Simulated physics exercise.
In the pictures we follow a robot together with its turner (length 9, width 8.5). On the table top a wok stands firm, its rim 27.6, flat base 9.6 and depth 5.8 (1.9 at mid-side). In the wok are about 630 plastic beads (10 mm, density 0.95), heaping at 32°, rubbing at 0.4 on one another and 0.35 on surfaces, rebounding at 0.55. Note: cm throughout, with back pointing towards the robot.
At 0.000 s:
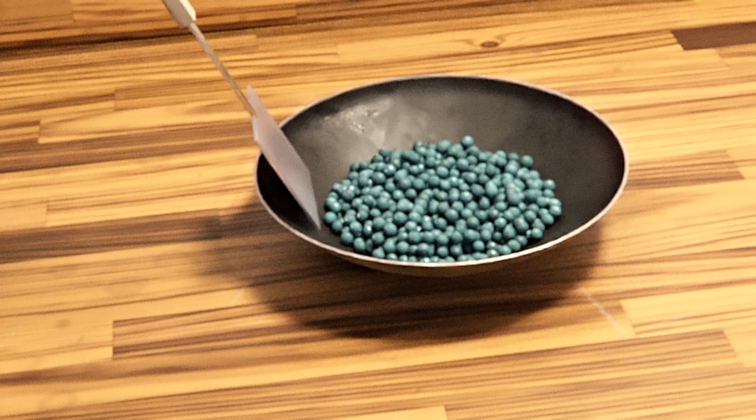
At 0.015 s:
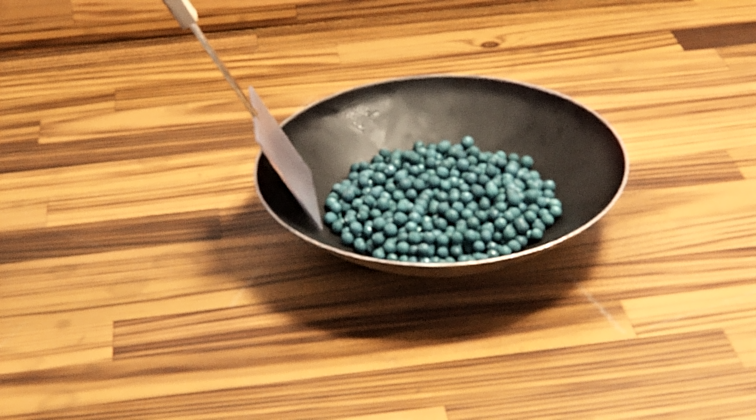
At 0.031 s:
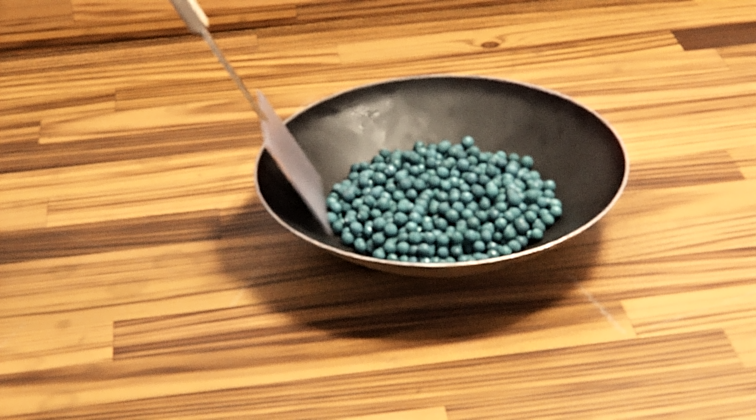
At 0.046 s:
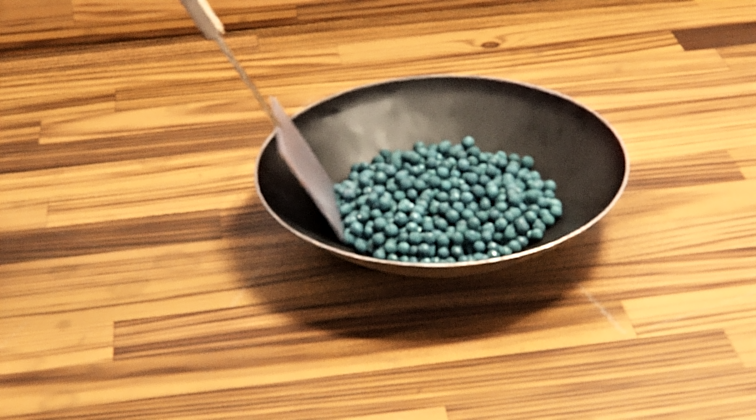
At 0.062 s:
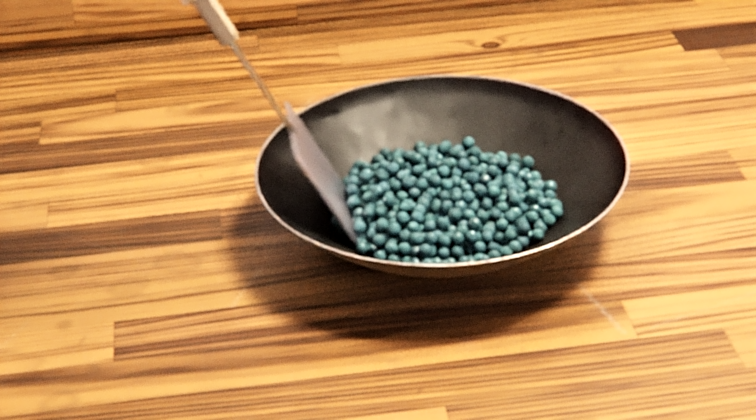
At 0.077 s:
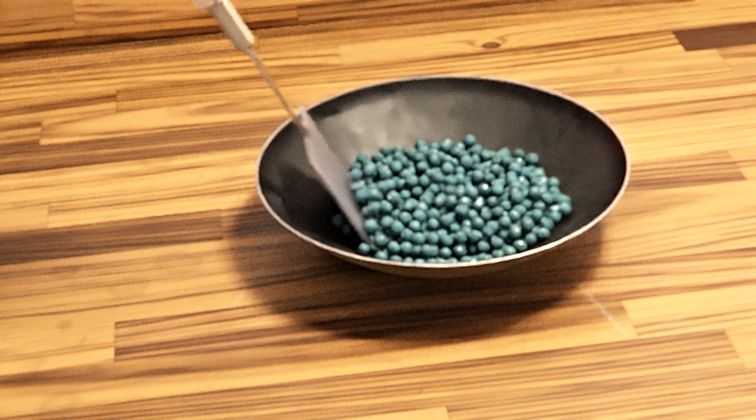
We see a dark wok of blue-green beads on a striped wooden table top, as a pale turner at its left side slides to the right against the beads, nudging them slightly while the wok stays still.
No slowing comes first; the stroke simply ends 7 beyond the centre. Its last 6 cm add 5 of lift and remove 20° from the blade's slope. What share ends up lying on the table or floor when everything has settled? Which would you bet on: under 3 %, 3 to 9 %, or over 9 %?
I would bet on 3 to 9 %.
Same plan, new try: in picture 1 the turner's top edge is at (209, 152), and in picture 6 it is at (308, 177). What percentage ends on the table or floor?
Some 20 percent ends up on the table or floor.
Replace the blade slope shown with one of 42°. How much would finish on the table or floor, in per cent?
My guess is close to 5 per cent.
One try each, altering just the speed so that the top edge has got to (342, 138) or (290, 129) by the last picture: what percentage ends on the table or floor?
I'd estimate close to 20 and 0 in a hundred.
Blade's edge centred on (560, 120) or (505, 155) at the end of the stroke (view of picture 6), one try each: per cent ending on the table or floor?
Roughly 20 and 0 per cent.
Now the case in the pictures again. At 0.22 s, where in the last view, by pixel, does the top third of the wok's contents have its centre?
Near pixel (543, 167).
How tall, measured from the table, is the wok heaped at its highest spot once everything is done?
Peak at rest, approximately 6.0 centimetres.
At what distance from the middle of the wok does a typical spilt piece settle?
About 30 centimetres.
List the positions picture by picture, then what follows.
The first frame shows the turner top edge at (252, 112), sloping 64°; upper third of the load around (442, 195), from x 330 to 555, top at y 145; 628 in the wok.
The second frame shows the turner top edge at (254, 113), sloping 64°; upper third of the load around (442, 195), from x 330 to 555, top at y 145.
The third frame shows the turner top edge at (263, 117), sloping 64°; upper third of the load around (442, 195), from x 330 to 555, top at y 145.
The fourth frame shows the turner top edge at (277, 123), sloping 64°; upper third of the load around (443, 195), from x 335 to 555, top at y 145.
The fifth frame shows the turner top edge at (291, 129), sloping 64°; upper third of the load around (443, 194), from x 335 to 555, top at y 145.
The sixth frame shows the turner top edge at (306, 133), sloping 64°; upper third of the load around (445, 193), from x 335 to 565, top at y 140; 628 in the wok.
After 0.15 s, sloping 64°, highest piece 5 above the table; 628 in the wok.
After 0.22 s, sloping 56°, highest piece 6 above the table; 628 in the wok.
After 0.46 s, sloping 44°, highest piece 6 above the table; 593 in the wok, 34 on the table or floor, 1 on the blade or in flight.
After 1.51 s, sloping 44°, highest piece 6 above the table; 593 in the wok, 35 on the table or floor.
In the end, 593 in the wok, 35 on the table or floor. That is 6 % on the table or floor.
